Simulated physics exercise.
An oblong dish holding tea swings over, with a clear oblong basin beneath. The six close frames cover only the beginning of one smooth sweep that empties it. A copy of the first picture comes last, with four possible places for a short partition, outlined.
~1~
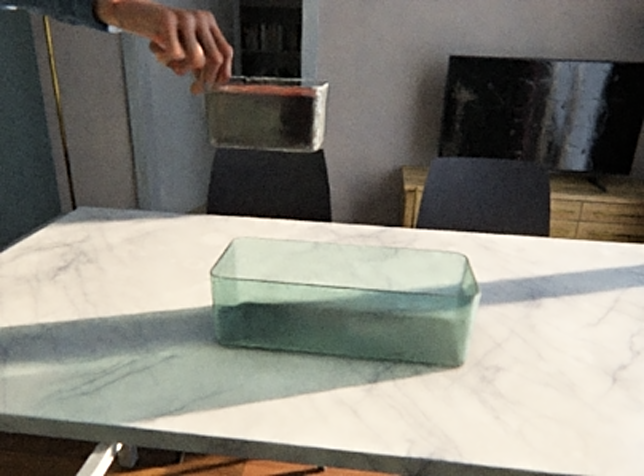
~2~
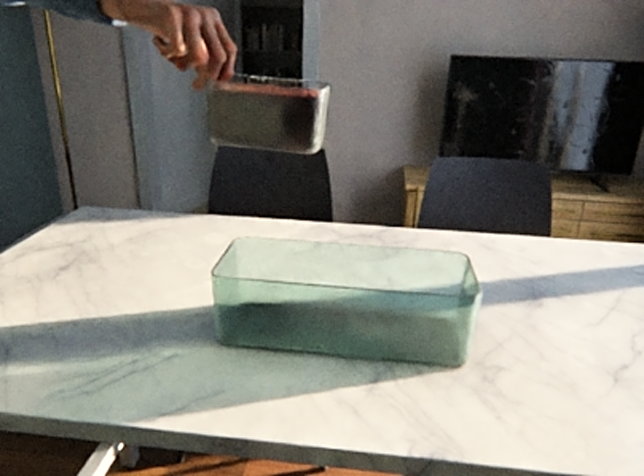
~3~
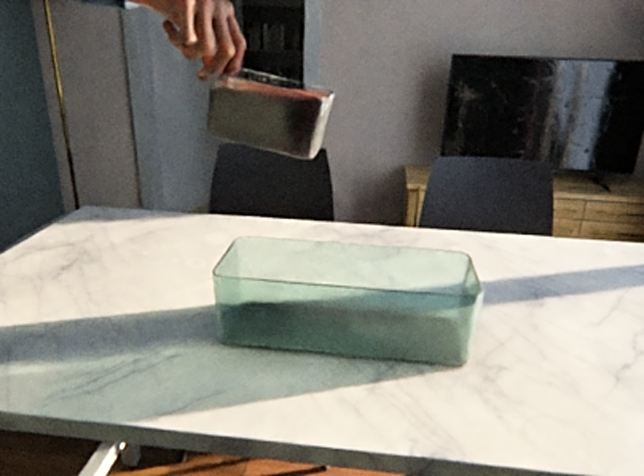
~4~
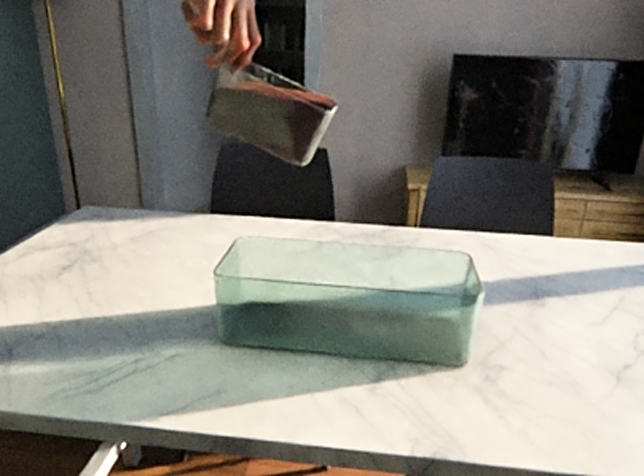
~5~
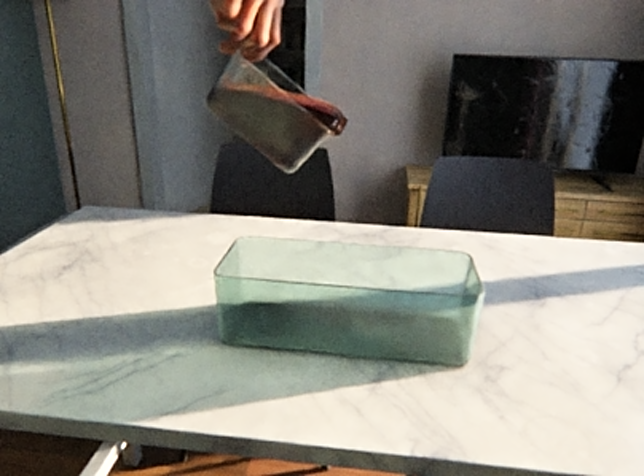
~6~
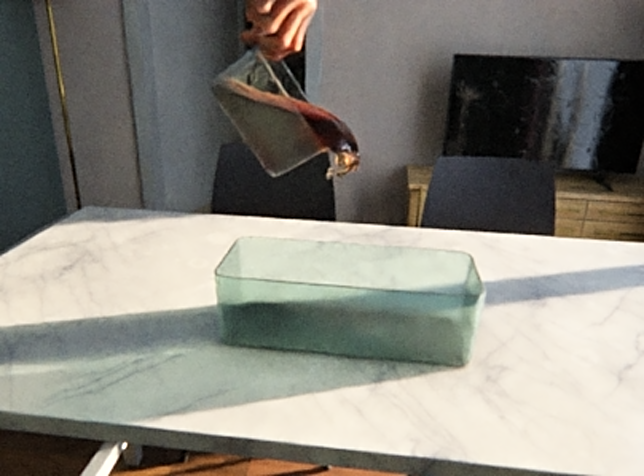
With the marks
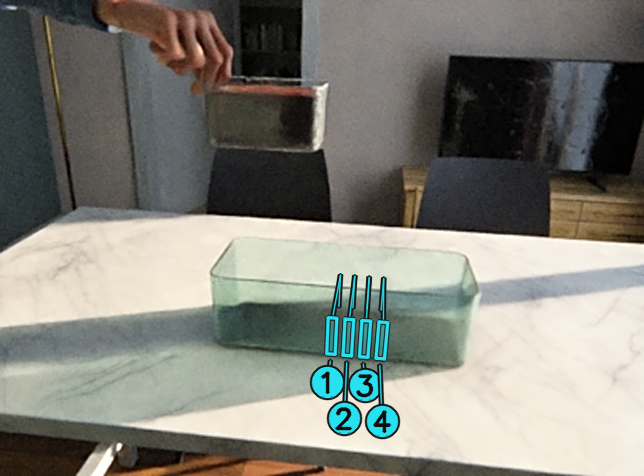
Hand tilting a clear oblong dish of dark reddish liquid steadily rightward above a greenish clear basin, liquid starting over its lip.
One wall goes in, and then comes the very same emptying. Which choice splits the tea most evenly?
The best position is 3.
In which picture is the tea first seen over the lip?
In picture 4.
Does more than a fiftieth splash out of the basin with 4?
Yes, it does.
In cyan, 1 at (330, 360); 2 at (346, 362); 3 at (363, 363); 4 at (379, 365).
With 1, about 19 % ends left of the wall and 74 % right of it; 7 % is lost outside.
With 2, about 34 % ends left of the wall and 58 % right of it; 8 % is lost outside.
With 3, about 50 % ends left of the wall and 42 % right of it; 8 % is lost outside.
With 4, about 74 % ends left of the wall and 17 % right of it; 9 % is lost outside.
